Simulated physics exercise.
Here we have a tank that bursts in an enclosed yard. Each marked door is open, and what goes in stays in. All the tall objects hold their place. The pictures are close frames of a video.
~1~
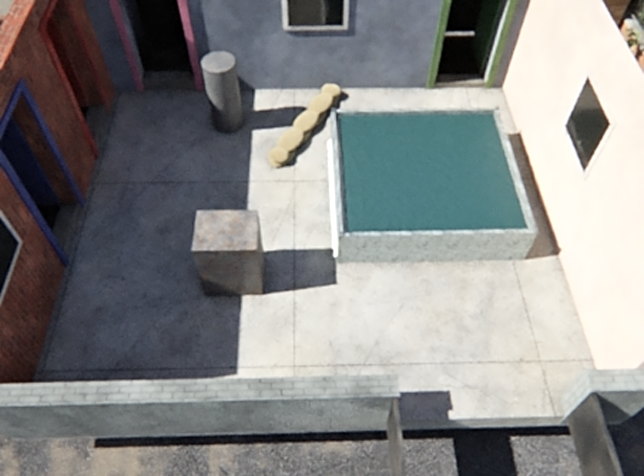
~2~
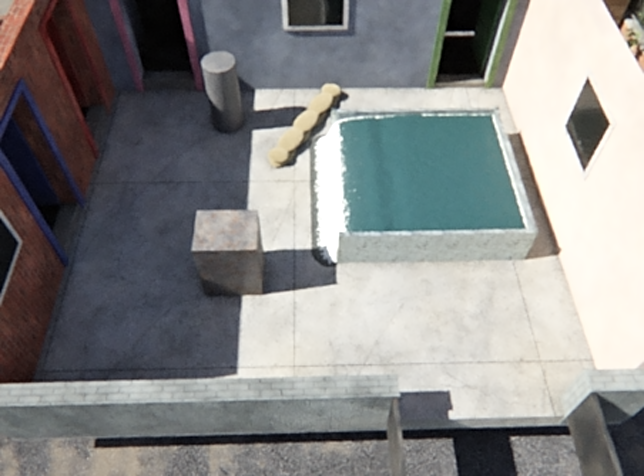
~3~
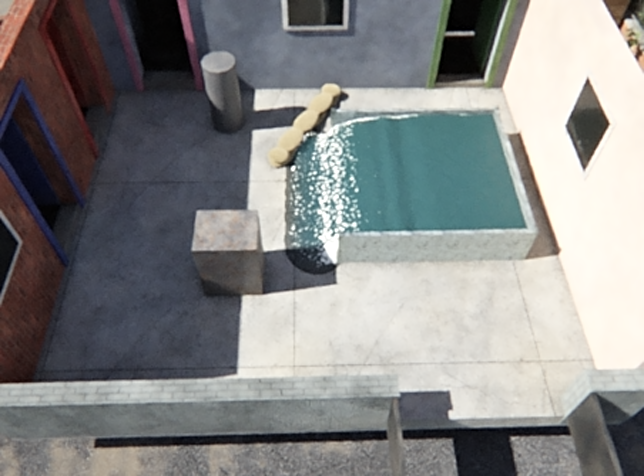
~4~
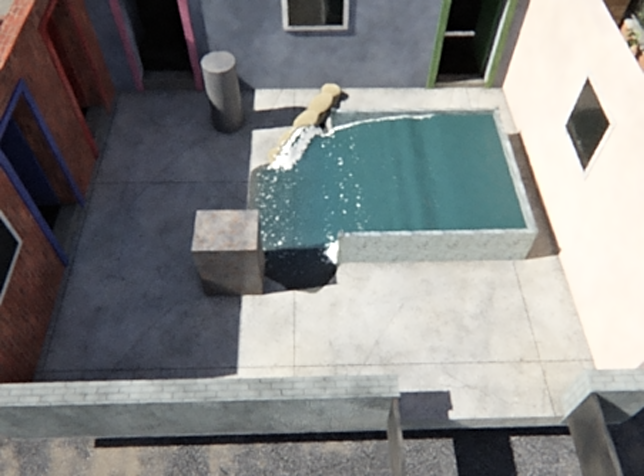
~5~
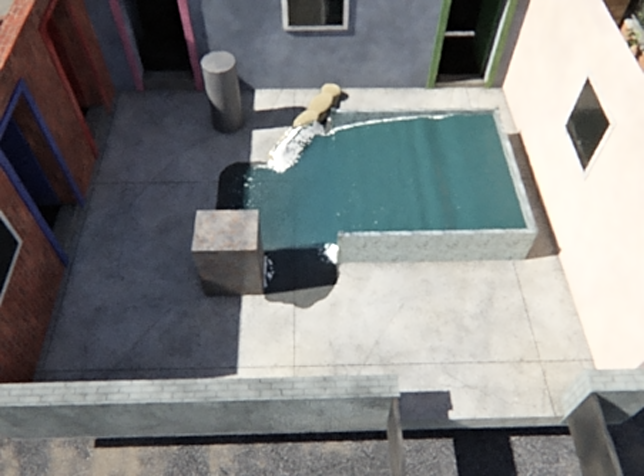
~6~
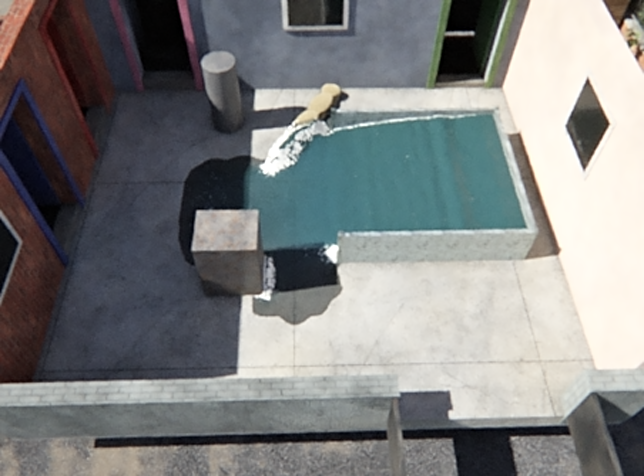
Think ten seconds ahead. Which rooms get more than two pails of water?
The green door stays under that; the blue door takes more than that; the red door stays under that; the pink door stays under that.
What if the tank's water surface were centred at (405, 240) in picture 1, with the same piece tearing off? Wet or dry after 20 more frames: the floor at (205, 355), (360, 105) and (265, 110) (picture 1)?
As listed: Under water, dry, under water.
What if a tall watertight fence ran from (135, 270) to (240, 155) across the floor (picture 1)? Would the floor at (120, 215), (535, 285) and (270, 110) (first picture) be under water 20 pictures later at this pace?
In that order: Clear, dry, covered.
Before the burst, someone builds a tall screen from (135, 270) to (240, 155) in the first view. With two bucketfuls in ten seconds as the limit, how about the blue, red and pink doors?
My reading: Blue door holds, red door holds, pink door takes less.
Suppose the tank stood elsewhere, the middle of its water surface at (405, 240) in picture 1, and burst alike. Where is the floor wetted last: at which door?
The green one.
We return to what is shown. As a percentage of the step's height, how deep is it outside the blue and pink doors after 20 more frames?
Near 160 and 70 in a hundred.
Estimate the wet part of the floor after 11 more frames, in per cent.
Near 55 in a hundred.
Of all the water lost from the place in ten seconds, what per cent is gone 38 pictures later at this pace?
I make it 55 per cent.
A moment on, water covers 35 % of the floor; the green door not reached, the blue door wet at the sill, nothing in, the red door not reached, the pink door not reached.
Next, water covers 55 % of the floor; the green door not reached, the blue door over two buckets in, the red door wet at the sill, nothing in, the pink door not reached.
Then, water covers 70 % of the floor; the green door wet at the sill, nothing in, the blue door far over two buckets in, the red door wet at the sill, nothing in, the pink door wet at the sill, nothing in.
Later, water covers 95 % of the floor; the green door wet at the sill, nothing in, the blue door far over two buckets in, the red door wet at the sill, nothing in, the pink door wet at the sill, nothing in.
In the end, water covers 95 % of the floor; the green door wet at the sill, nothing in, the blue door far over two buckets in, the red door wet at the sill, nothing in, the pink door wet at the sill, nothing in.
